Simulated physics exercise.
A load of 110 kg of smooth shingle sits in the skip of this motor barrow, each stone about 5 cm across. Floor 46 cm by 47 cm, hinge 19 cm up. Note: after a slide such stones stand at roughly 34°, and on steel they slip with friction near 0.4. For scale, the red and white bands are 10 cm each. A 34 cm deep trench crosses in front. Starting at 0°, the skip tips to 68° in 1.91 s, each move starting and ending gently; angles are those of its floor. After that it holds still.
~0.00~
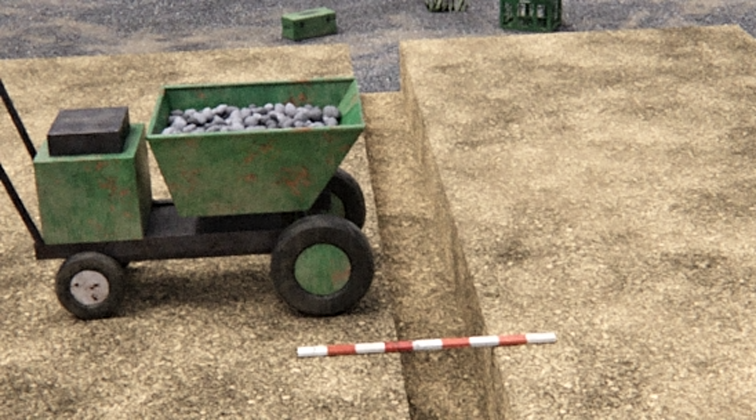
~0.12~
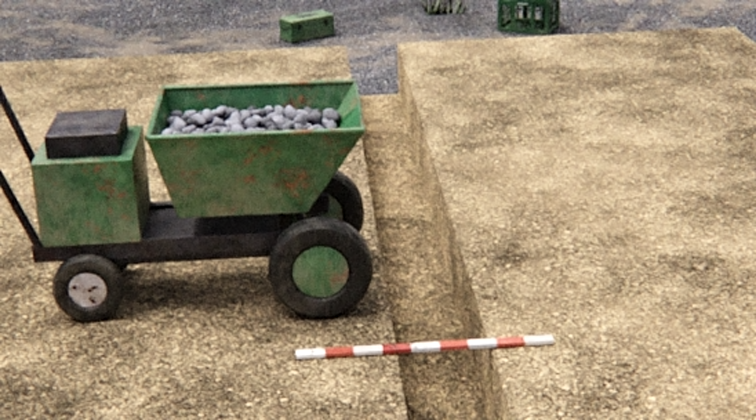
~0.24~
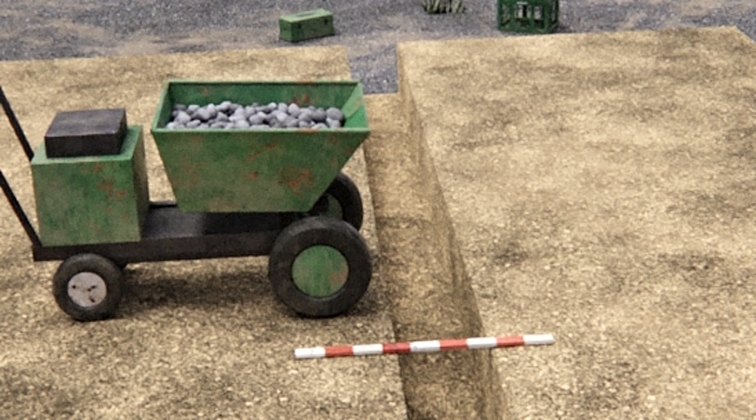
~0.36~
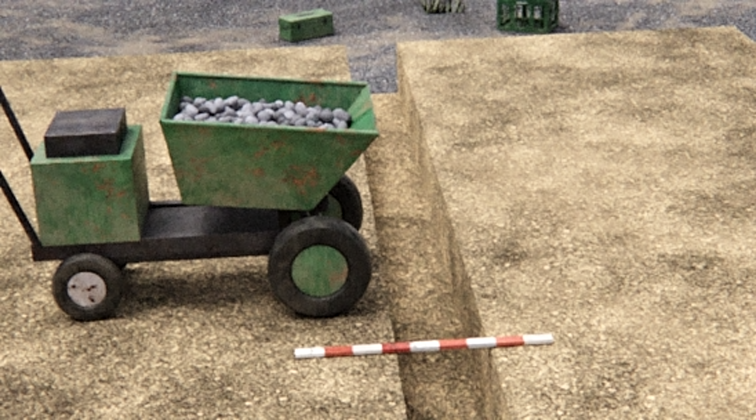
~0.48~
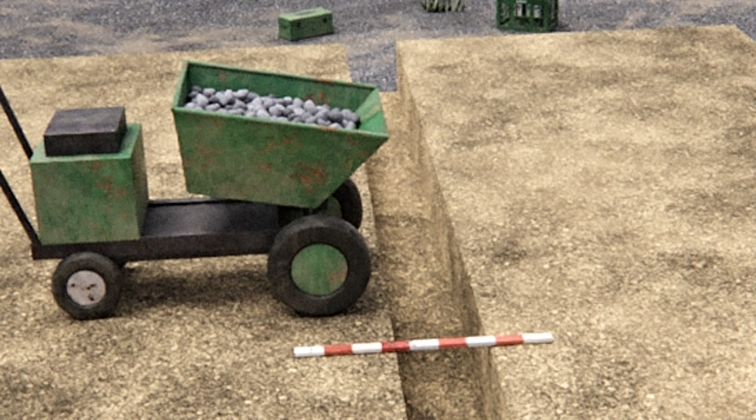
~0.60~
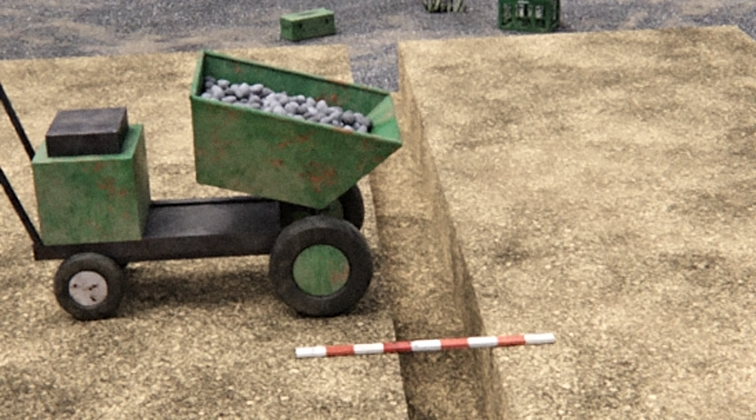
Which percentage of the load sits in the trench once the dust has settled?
Near 32 per cent.
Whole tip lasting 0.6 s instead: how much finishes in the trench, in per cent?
I'd put it at roughly 15 per cent.
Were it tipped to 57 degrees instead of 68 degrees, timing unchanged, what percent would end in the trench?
Then close to 15 per cent.
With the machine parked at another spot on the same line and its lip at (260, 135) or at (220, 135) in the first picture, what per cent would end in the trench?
First some 100, then 80 per cent.
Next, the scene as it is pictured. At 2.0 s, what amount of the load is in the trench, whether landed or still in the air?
0 per cent, give or take.
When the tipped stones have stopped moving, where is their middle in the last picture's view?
The middle should be near (506, 267).
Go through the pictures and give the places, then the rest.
In the first picture, lip at (364, 127), floor tilted 0°, highest stones at (223, 117).
In the second picture, lip at (364, 130), floor tilted 1°, highest stones at (223, 118); the stones move at 0.1 m/s on average.
In the third picture, the skip is at 3°, its lip at (369, 131); the top of the load is at (227, 114); the stones move at 0.2 m/s on average.
In the fourth picture, lip at (378, 134), floor tilted 6°, highest stones at (213, 109); the stones move at 0.3 m/s on average.
In the fifth picture, lip at (388, 137), floor tilted 11°, highest stones at (212, 101); the stones move at 0.3 m/s on average.
In the sixth picture, lip at (402, 144), floor tilted 16°, highest stones at (221, 94); the stones move at 0.4 m/s on average.
After 1.4 s the floor is at 57°; 99 % in the skip, 1 % past the trench; the foremost stones are at (484, 212).
After 2.0 s the floor is at 68°; 57 % in the skip, 43 % past the trench; the foremost stones are at (623, 264).
After 2.4 s the floor is at 68°; 36 % in the skip, 2 % in the trench, 62 % past the trench; the foremost stones are at (694, 270).
After 4.3 s the floor is at 68°; 0 % in the skip, 32 % in the trench, 68 % past the trench; the foremost stones are at (712, 260).
